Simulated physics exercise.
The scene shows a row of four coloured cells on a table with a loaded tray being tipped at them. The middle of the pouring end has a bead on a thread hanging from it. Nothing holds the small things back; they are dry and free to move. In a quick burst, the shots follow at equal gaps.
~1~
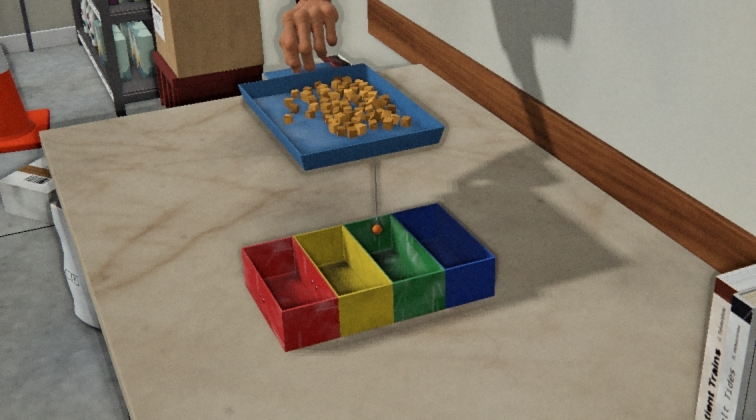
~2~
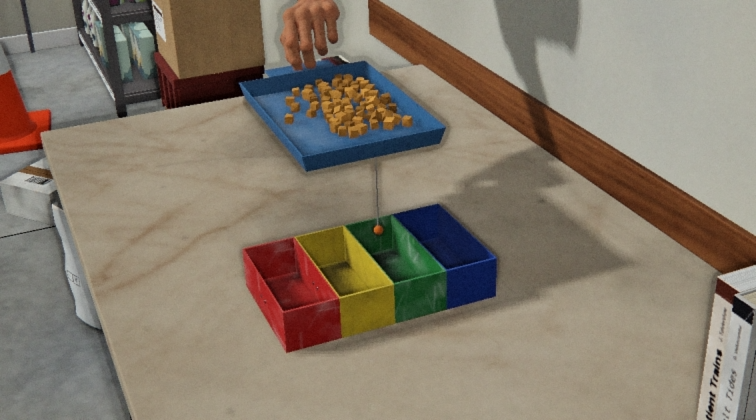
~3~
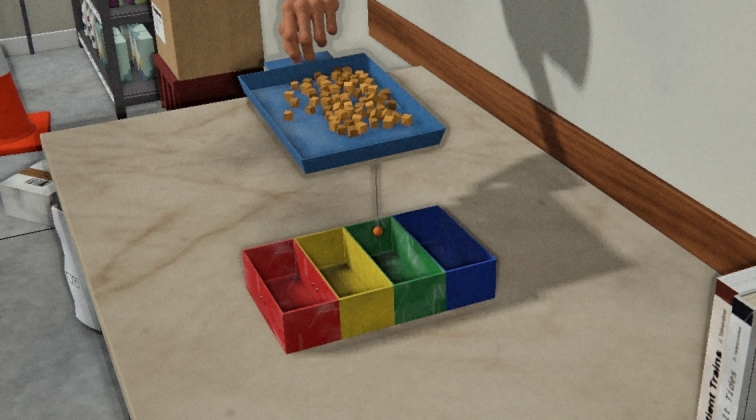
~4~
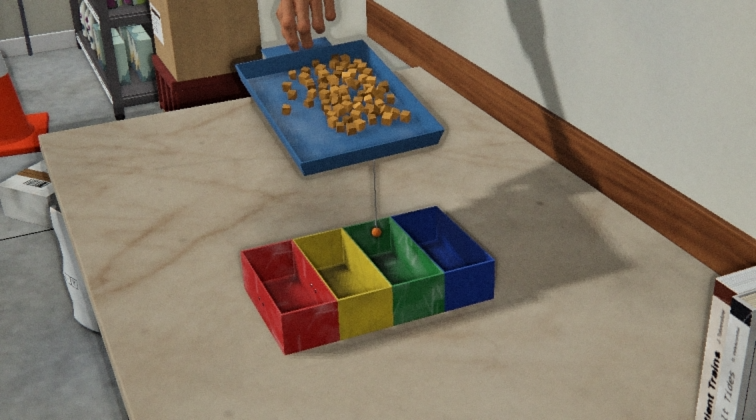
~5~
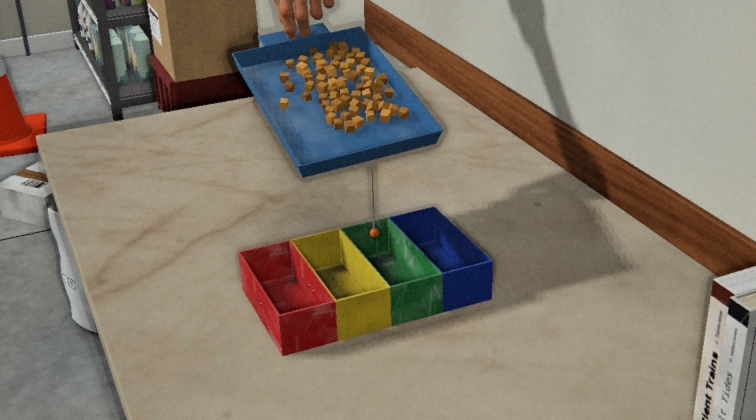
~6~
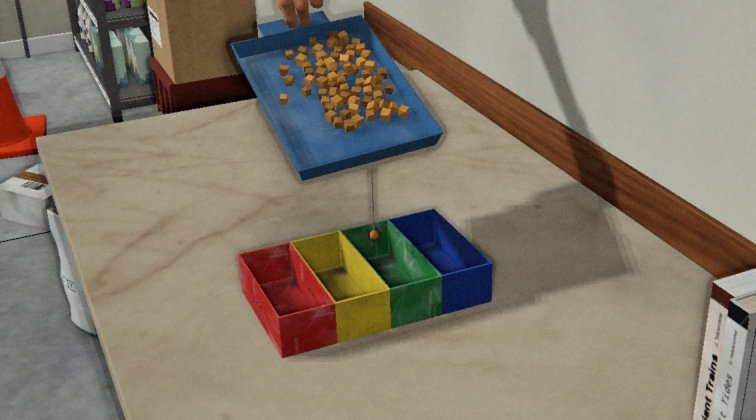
To begin with, a hand is at the far end of a level blue tray of croutons, above a row of red, yellow, green and blue cells, a bead hanging from the tray. Then the tray gradually tilts toward the cells, its left front corner lowest, while the croutons stay bunched.
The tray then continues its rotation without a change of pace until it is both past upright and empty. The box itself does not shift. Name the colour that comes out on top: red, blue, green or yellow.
Yellow comes out on top.
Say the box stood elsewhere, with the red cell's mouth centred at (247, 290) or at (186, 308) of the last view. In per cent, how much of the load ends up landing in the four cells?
Result, in turn: 100 %, 70 %.
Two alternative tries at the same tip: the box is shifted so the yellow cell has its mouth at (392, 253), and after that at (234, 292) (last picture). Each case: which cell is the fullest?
The first time it is the red cell; the second time it is that blue cell.
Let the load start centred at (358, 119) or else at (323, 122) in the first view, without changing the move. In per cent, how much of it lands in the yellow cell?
Roughly 40 per cent, then 40 per cent.
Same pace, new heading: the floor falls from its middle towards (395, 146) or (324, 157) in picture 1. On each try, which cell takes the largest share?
Try 1 - that blue cell. Try 2 - that yellow cell.
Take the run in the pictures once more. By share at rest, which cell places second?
That would be that green cell.
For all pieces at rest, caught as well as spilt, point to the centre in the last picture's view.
Around (360, 308).
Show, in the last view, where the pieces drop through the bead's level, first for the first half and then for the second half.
Near (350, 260) to start, and near (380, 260) afterwards.
Soon, tray tipped steeply; nearly all on the tray; a small part falling or outside the box.
A while on, tray tipped right over; most on the tray; a small part in the yellow cell; a small part in the red cell; a stray few in the green cell; a small part falling or outside the box.
Towards the end, tray tipped past a quarter turn; about half in the yellow cell; about a third in the green cell; a small part in the red cell; a stray few in the blue cell; a stray few falling or outside the box.
Finally, tray tipped past a quarter turn; about half in the yellow cell; about a third in the green cell; a small part in the red cell; a stray few in the blue cell; a stray few outside the box.
